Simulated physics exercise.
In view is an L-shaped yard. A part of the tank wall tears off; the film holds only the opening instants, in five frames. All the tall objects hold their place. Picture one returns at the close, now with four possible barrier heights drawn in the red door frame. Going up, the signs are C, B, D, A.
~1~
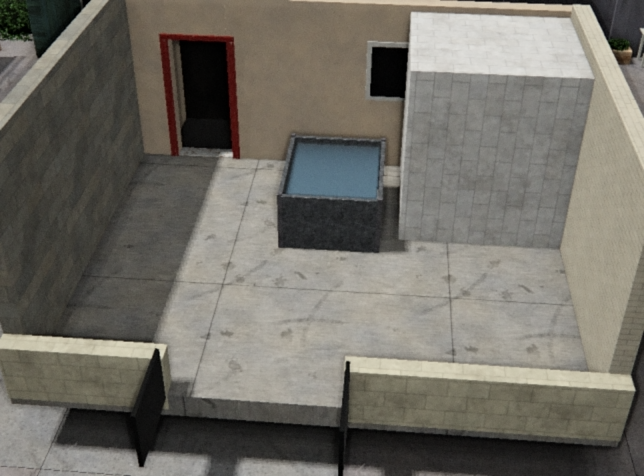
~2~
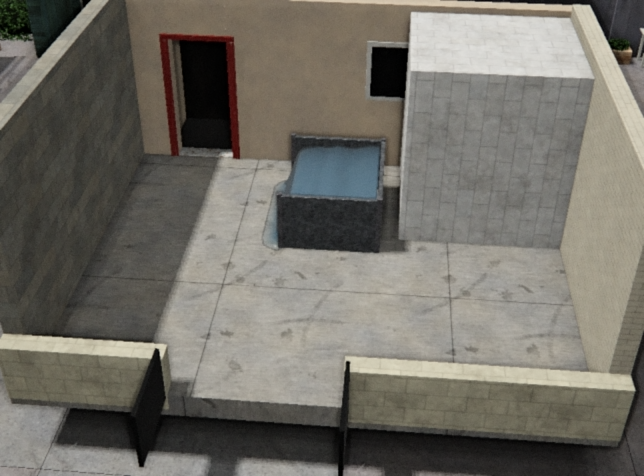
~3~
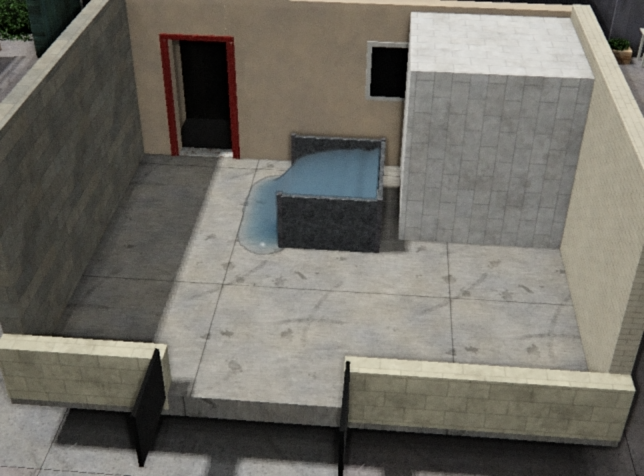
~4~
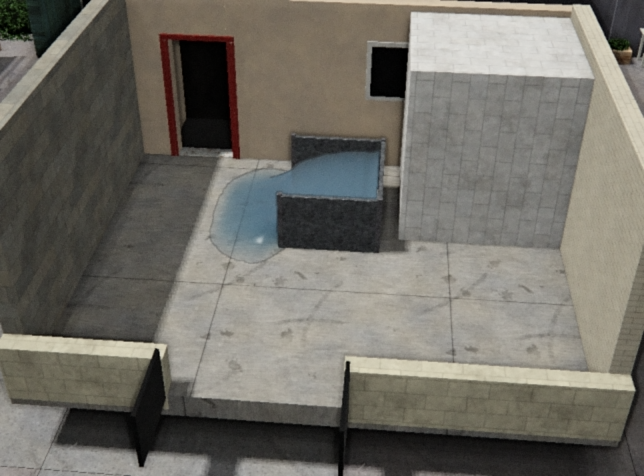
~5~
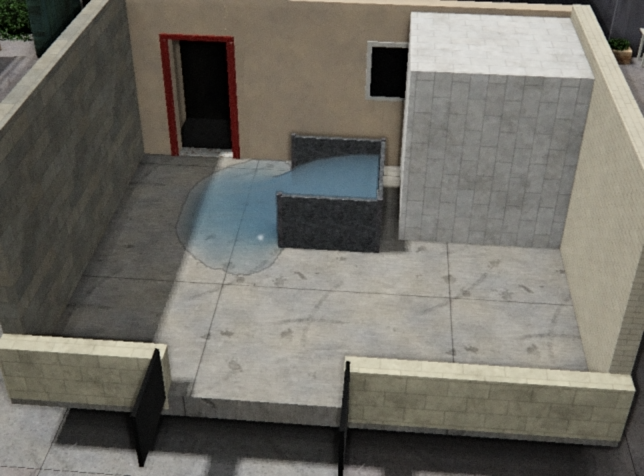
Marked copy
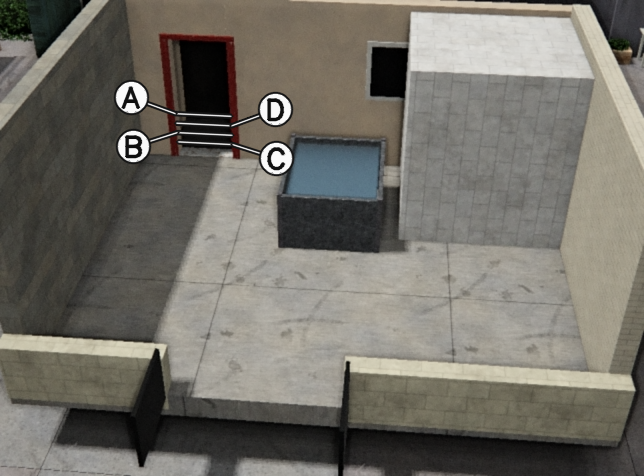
Water pours from the left side of a dark tank and spreads across the yard.
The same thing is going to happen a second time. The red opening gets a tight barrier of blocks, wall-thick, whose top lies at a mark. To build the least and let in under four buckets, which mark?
Take C.
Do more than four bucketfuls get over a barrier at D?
No, not at all.
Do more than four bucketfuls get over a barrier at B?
No, not at all.
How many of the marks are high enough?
All of them.
In white, A at (203, 115); B at (204, 133); C at (205, 143); D at (203, 124); from the bottom up C, B, D, A.
With A, nothing gets over.
With B, nothing gets over.
With C, a splash gets over, under a bucket.
With D, nothing gets over.
